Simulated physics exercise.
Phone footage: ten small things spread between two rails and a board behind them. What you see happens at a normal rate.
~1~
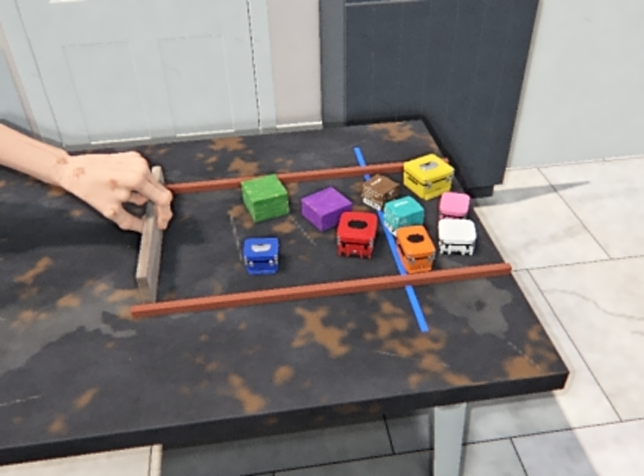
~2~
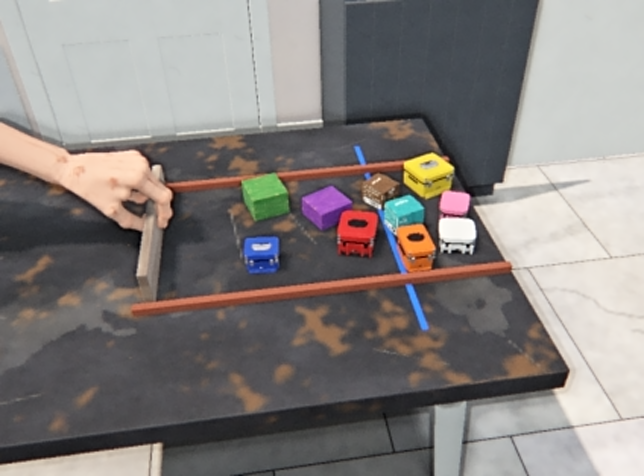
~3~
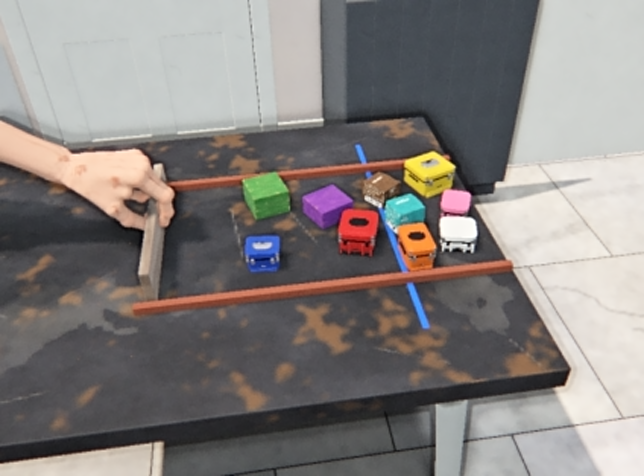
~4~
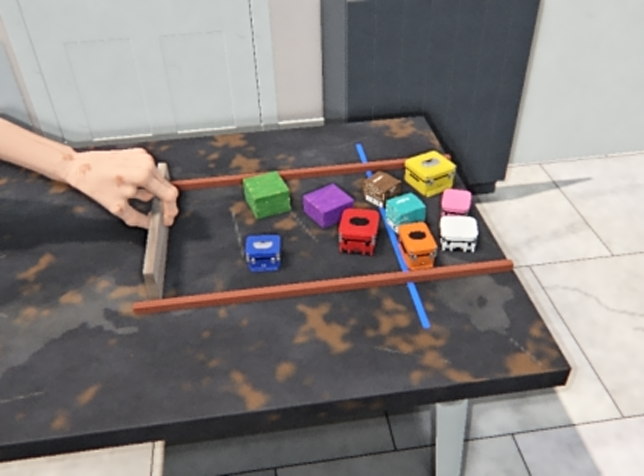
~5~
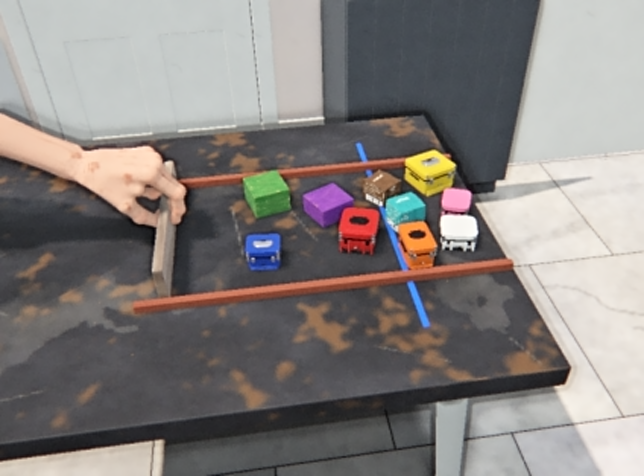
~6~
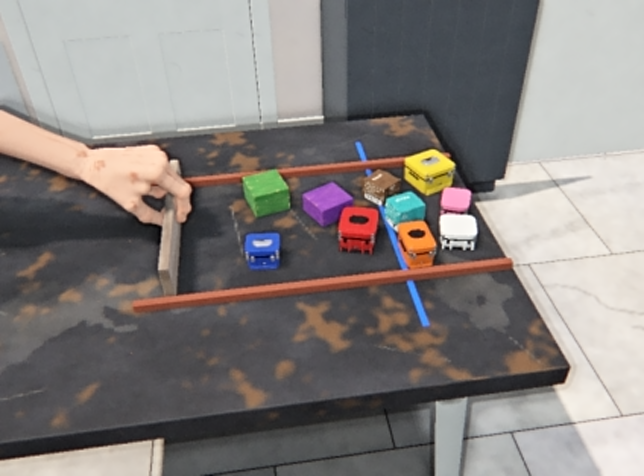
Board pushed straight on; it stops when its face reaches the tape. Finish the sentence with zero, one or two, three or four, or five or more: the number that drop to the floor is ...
The number that drop to the floor is one or two.
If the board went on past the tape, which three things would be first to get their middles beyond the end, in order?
They are the pink case, then the white case, then the yellow case.
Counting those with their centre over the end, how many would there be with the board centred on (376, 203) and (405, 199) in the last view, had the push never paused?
The counts would come to 1 and 4.
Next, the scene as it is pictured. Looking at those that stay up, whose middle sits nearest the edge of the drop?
White case.
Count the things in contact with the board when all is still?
2.
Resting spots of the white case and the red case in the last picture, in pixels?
Roughly (498, 234) for the first and roughly (440, 222) for the second.
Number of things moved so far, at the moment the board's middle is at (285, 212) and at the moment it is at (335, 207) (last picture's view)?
Tally at point one: 3; at point two: 7.
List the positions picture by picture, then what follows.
Pink case (454, 210); yellow case (428, 177); white case (456, 238); board (154, 230); tape (384, 222), in the first frame.
Yellow case (428, 175); blue case (262, 255), in the second frame.
White case (457, 235); brown box (381, 191), in the third frame.
Pink case (456, 206); red case (359, 232), in the fourth frame.
Yellow case (429, 173); orange case (416, 246), in the fifth frame.
Pink case (455, 205); yellow case (429, 172); white case (457, 233); board (173, 223); tape (386, 217), in the sixth frame.
A little later, none off yet; pink case at rest near (455, 205); yellow case at rest near (429, 172); white case at rest near (457, 233).
When it is over, the number that fall off is one or two; down, pink case.
